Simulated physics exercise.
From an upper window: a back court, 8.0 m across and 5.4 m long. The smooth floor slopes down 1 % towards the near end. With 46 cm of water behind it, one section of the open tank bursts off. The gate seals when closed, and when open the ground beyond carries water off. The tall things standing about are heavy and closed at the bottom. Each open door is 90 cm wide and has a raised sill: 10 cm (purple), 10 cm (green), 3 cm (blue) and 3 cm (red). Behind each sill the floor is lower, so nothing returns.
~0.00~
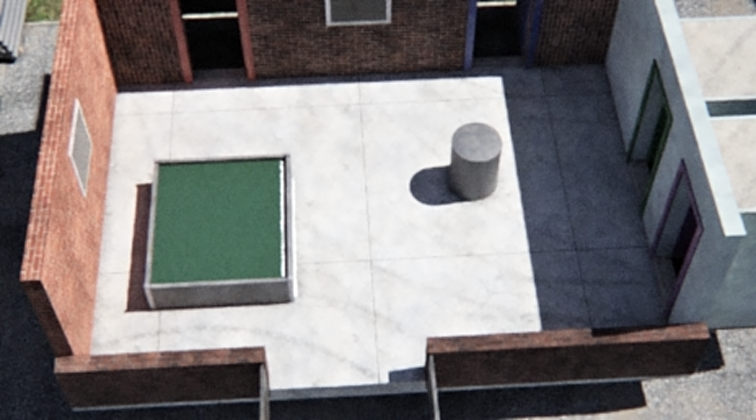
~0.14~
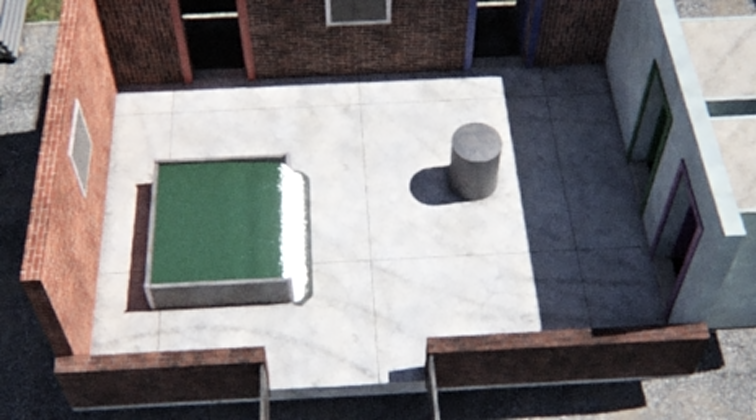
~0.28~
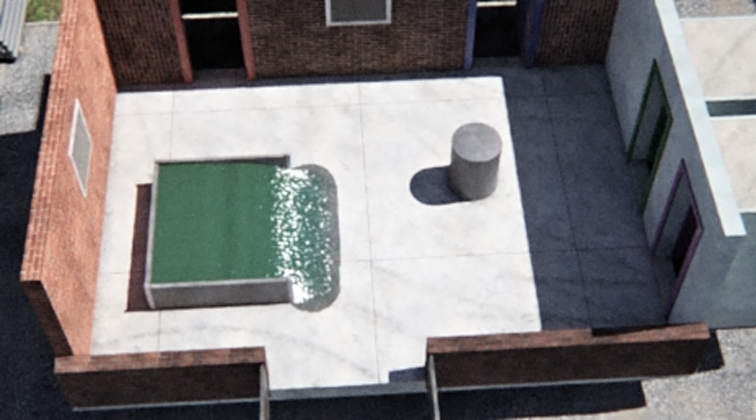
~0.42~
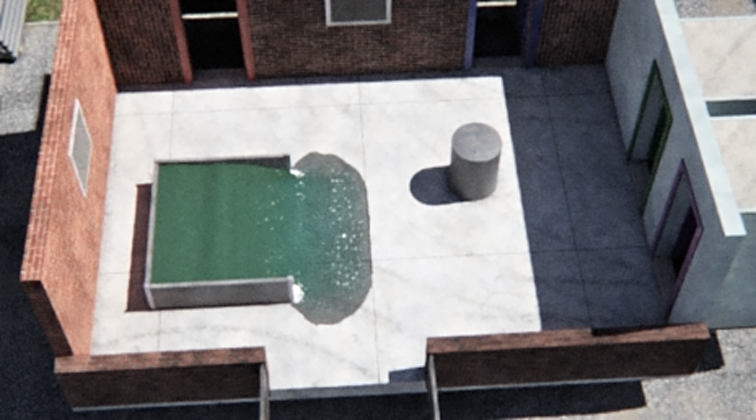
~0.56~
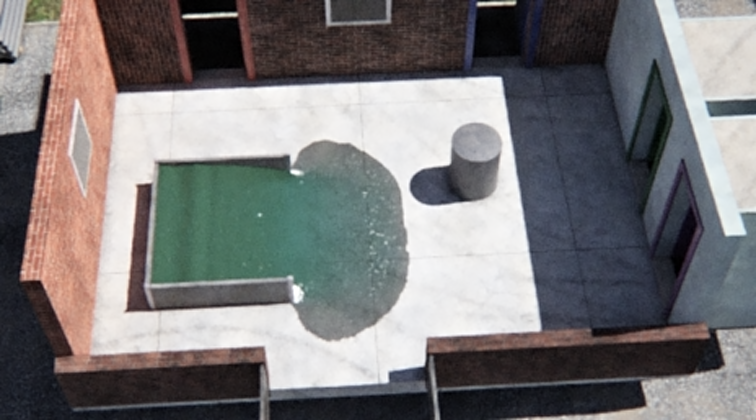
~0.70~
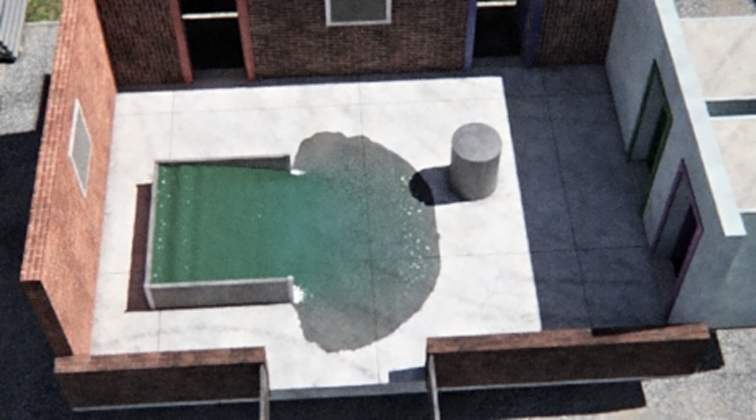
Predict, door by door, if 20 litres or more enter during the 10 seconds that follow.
Within that time: At the purple door it goes over the limit; at the green door it keeps below the limit; at the blue door it goes over the limit; at the red door it stays under the limit.
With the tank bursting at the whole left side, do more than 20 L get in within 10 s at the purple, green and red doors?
Against that limit: Purple below, green under, red over.
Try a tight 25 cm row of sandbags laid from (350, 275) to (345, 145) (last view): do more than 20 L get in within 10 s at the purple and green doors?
Against that limit: Purple below, green under.
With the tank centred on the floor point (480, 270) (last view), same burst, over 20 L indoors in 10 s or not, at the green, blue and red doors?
Then: Green over, blue over, red not over.
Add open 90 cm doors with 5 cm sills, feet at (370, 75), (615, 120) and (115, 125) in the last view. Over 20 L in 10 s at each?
In that order: Below, over, below.
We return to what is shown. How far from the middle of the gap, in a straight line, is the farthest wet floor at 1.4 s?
Roughly 4.0 m.
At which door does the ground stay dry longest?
Last comes the red one.
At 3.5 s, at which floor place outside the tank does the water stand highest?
At about (645, 353).
After 1.4 s water covers 30 % of the floor and is deepest (20 cm) near (300, 271); purple door not reached, green door not reached, blue door not reached, red door not reached.
After 2.2 s water covers 50 % of the floor and is deepest (23 cm) near (442, 193); purple door 2 cm at the sill, 0 L in, green door 2 cm at the sill, 0 L in, blue door not reached, red door not reached.
After 3.5 s water covers 60 % of the floor and is deepest (29 cm) near (645, 353); purple door 20 cm at the sill, 33 L in, green door 10 cm at the sill, 3 L in, blue door 9 cm at the sill, 13 L in, red door not reached.
After 6.0 s water covers 65 % of the floor and is deepest (13 cm) near (619, 139); purple door 11 cm at the sill, 102 L in, green door 7 cm at the sill, 4 L in, blue door 4 cm at the sill, 39 L in, red door not reached.
After 10.0 s water covers 75 % of the floor and is deepest (8 cm) near (652, 274); purple door 6 cm at the sill, 104 L in, green door 6 cm at the sill, 4 L in, blue door 4 cm at the sill, 63 L in, red door 2 cm at the sill, 0 L in.
